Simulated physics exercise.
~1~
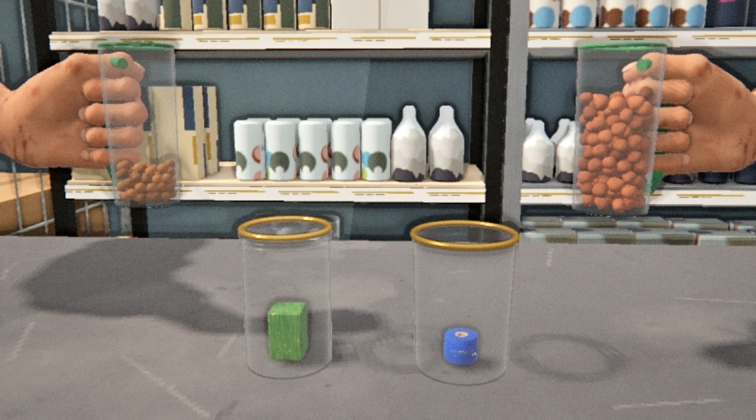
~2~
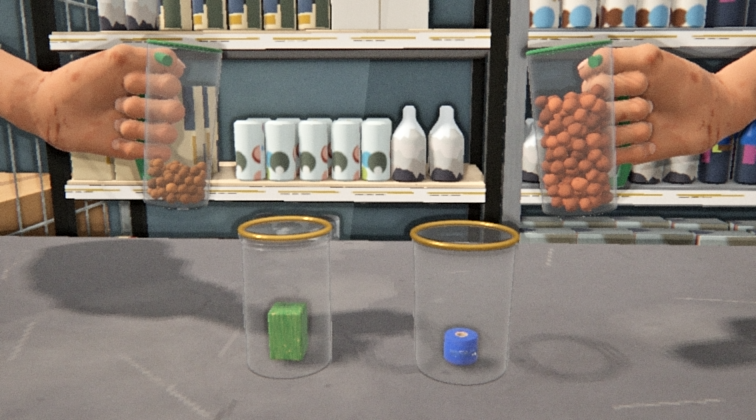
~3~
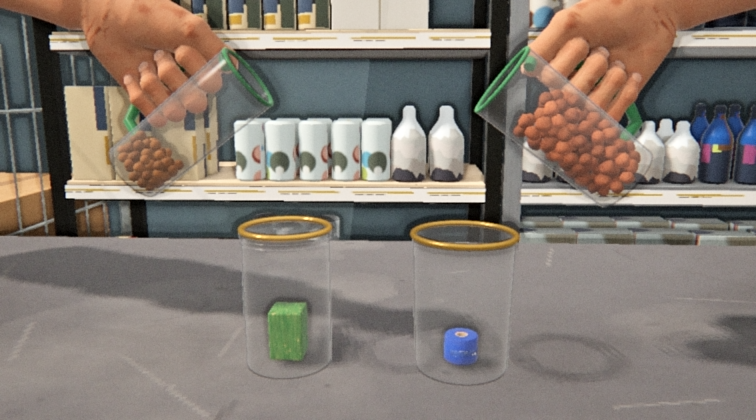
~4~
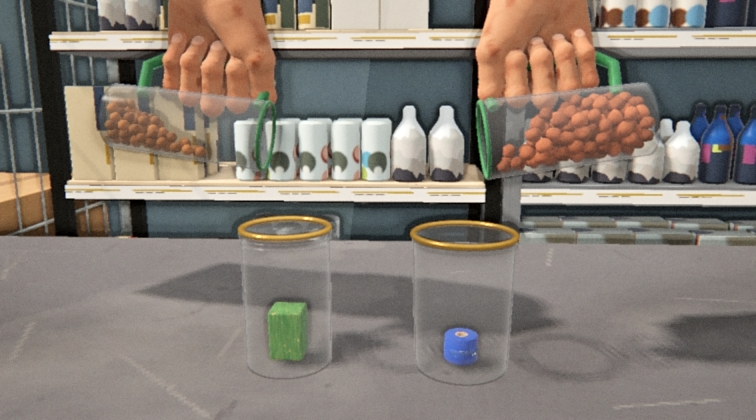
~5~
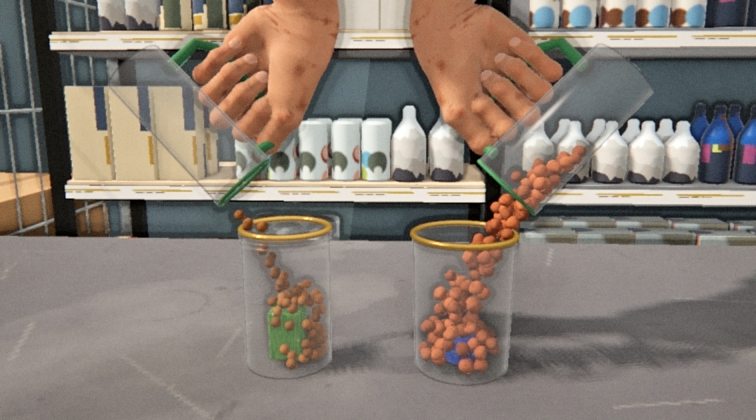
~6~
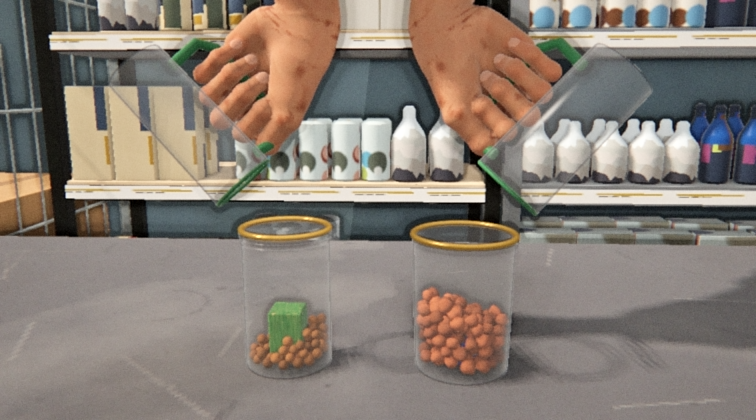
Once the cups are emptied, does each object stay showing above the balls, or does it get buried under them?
The green block on the left stays showing above the balls. The blue object on the right gets buried under them.
